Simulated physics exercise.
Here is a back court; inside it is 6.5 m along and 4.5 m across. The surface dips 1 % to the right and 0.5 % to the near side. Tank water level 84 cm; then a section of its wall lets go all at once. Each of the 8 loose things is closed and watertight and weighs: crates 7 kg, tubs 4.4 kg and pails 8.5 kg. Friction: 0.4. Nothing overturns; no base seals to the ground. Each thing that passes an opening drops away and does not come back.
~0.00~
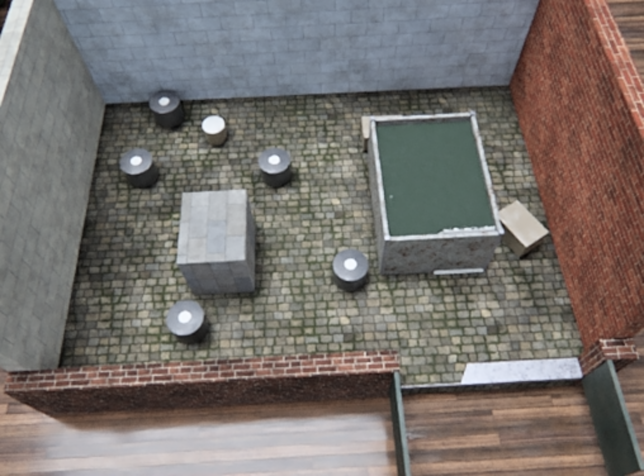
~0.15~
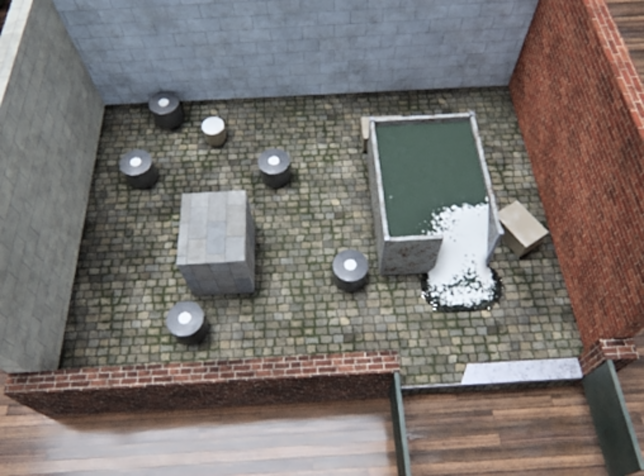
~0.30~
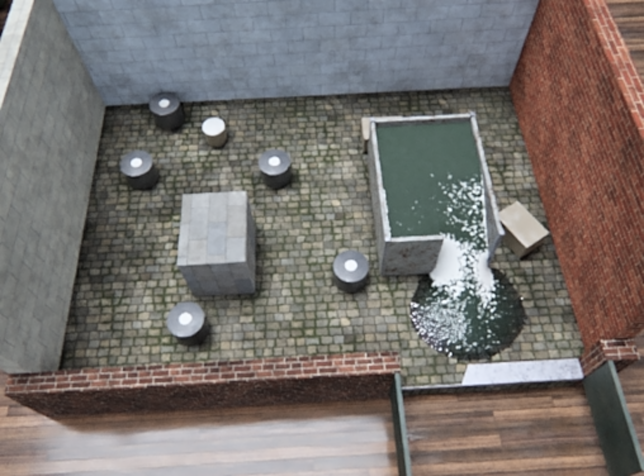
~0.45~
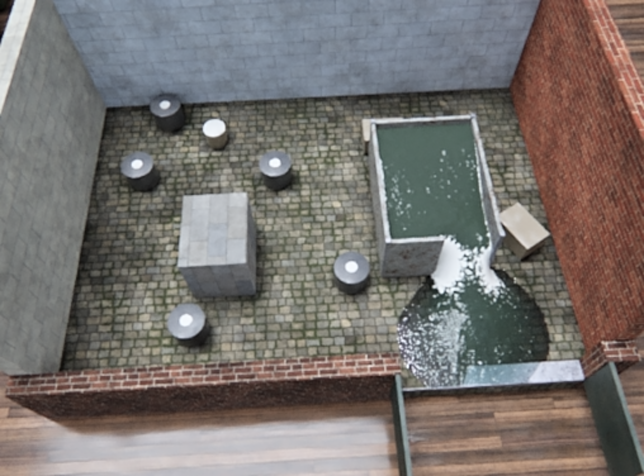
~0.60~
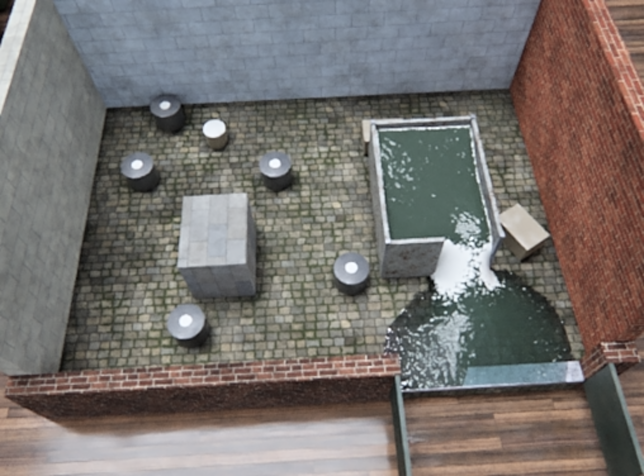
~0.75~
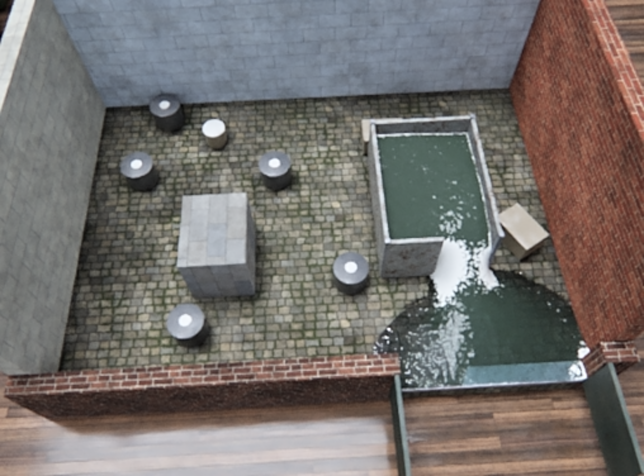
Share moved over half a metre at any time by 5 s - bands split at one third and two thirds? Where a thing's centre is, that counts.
Share: Under a third.
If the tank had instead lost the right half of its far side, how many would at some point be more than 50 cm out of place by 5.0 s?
Then the count would be 5.
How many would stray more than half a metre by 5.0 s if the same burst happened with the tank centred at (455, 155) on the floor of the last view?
1.
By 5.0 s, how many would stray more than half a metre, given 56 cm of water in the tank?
So the tally would be 0.
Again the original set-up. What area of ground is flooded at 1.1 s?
About 5.5 m2.
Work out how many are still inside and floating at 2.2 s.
Total: 0.
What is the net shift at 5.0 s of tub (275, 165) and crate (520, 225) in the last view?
Going in order, that's 0 cm for one and 0 cm for the other.
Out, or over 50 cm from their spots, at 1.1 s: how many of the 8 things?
By my tally, 0.
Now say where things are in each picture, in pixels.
A crate at (521, 223) rests on the ground; a tub at (164, 102), on the bottom; 2.3 m2 under water; 0 of 8 have shifted, in the first frame.
A crate at (521, 223) rests on the ground; a tub at (164, 103) rests on the ground; water covers 2.8 m2; 0 of 8 have shifted, in the second frame.
A crate at (522, 224), on the bottom; a tub at (164, 104), on the bottom; 3.6 m2 under water; 0 of 8 have shifted, in the third frame.
A crate at (522, 225) rests on the ground; a tub at (165, 105), on the bottom; water covers 4.6 m2; 0 of 8 have shifted, in the fourth frame.
A crate at (522, 226), on the bottom; a tub at (165, 106), on the bottom; 5.1 m2 under water; 0 of 8 have shifted, in the fifth frame.
A crate at (522, 226) rests on the ground; a tub at (164, 105), on the bottom; 5.4 m2 under water; 0 of 8 have shifted, in the sixth frame.
After 1.1 s 0 of 8 are over 50 cm from their spots; 0 afloat.
After 2.2 s 0 of 8 are over 50 cm from their spots; 0 afloat.
After 3.5 s 0 of 8 are over 50 cm from their spots; 0 afloat.
After 5.0 s 0 of 8 are over 50 cm from their spots, and 0 have been at some point; 0 afloat.
